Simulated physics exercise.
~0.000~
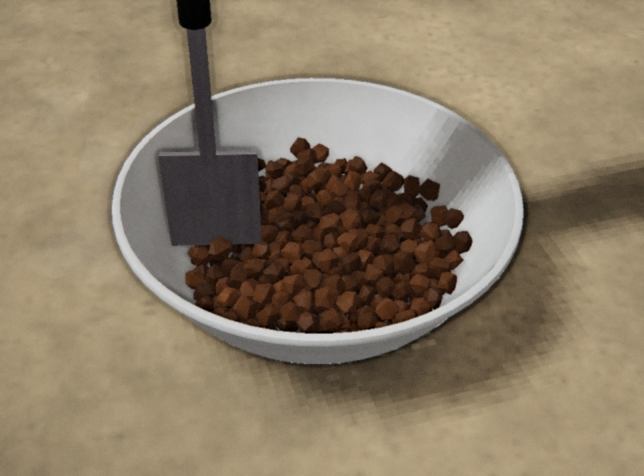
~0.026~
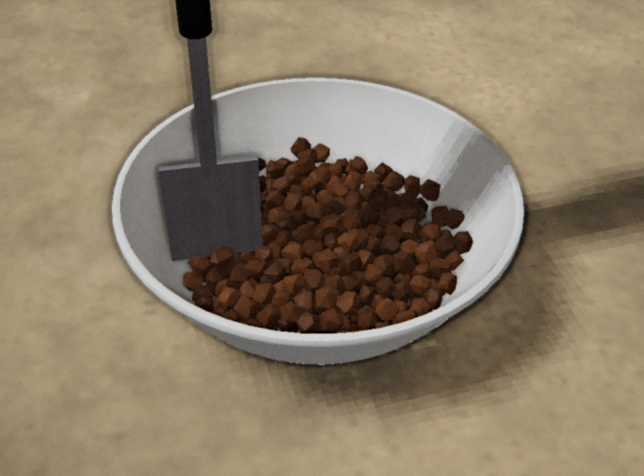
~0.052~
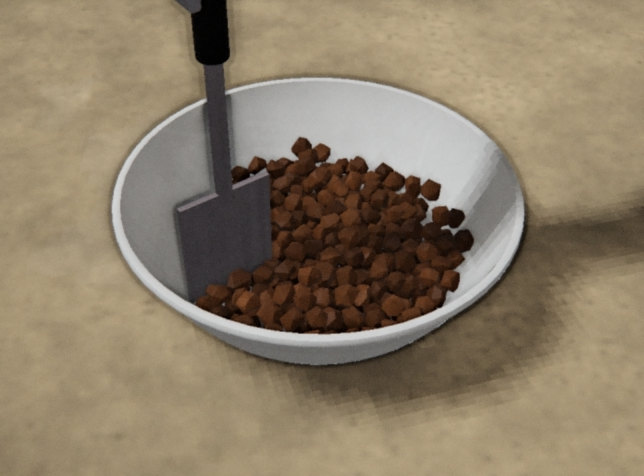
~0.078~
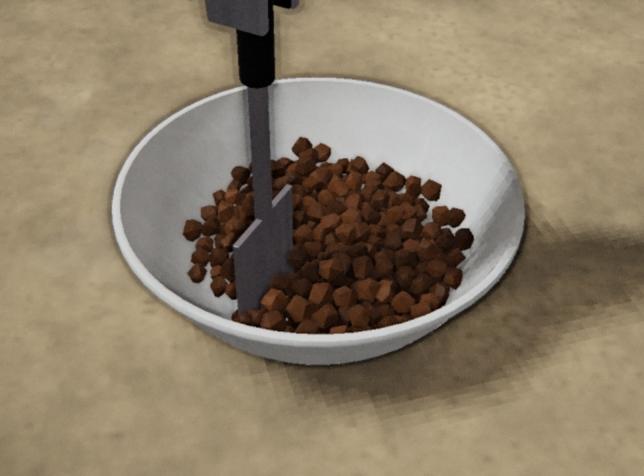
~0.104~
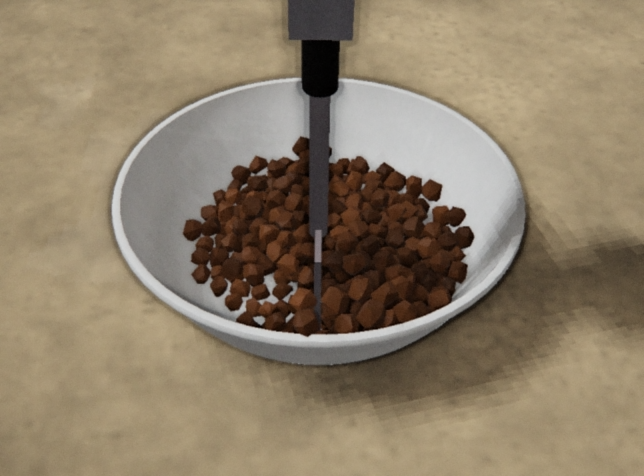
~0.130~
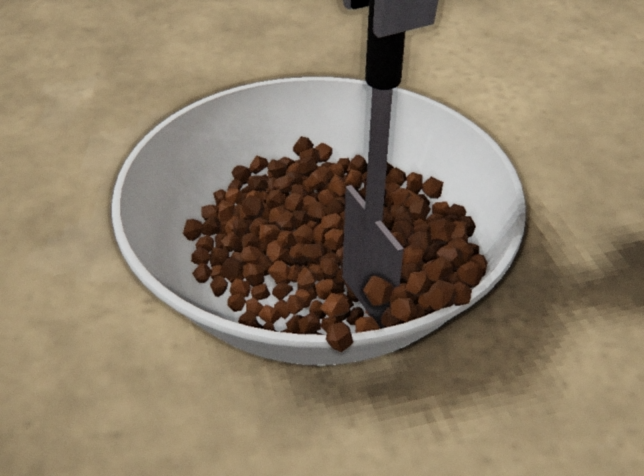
A flat metal spatula sweeping from left to right along the near side of a white bowl, pushing brown pellets rightward.
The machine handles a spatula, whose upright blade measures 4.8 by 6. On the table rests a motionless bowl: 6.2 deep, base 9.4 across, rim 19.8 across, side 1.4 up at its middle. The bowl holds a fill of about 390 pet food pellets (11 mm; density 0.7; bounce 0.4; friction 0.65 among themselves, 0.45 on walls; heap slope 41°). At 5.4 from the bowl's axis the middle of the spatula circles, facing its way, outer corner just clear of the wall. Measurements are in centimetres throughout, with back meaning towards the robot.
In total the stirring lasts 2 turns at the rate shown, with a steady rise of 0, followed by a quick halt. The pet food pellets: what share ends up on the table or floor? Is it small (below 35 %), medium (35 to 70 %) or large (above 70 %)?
It is medium.
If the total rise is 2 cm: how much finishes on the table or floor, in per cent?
Estimate: Close to 30 %.
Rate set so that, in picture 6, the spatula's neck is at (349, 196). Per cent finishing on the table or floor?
Roughly 45 per cent.
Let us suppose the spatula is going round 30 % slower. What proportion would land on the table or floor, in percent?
Roughly 45 per cent.
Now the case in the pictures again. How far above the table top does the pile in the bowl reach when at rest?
About 4.0 cm.
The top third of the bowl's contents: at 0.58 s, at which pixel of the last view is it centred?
Near (397, 161).
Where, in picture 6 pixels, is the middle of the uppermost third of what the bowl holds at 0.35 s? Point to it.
About (179, 208).
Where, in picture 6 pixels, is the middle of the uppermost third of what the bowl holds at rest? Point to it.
It is centred near (315, 265).
By 0.35 s, 348° round, highest piece 11 above the table; 275 in the bowl, 39 on the table or floor, 75 in flight or on the tool.
By 0.58 s, 222° round, highest piece 10 above the table; 210 in the bowl, 157 on the table or floor, 22 in flight or on the tool.
By 0.89 s, 0° round, highest piece 4 above the table; 204 on the table or floor, 185 in the bowl.
By 1.59 s, 0° round, highest piece 4 above the table; 204 on the table or floor, 185 in the bowl.
Final count, 204 on the table or floor, 185 in the bowl. That is 52 % on the table or floor.
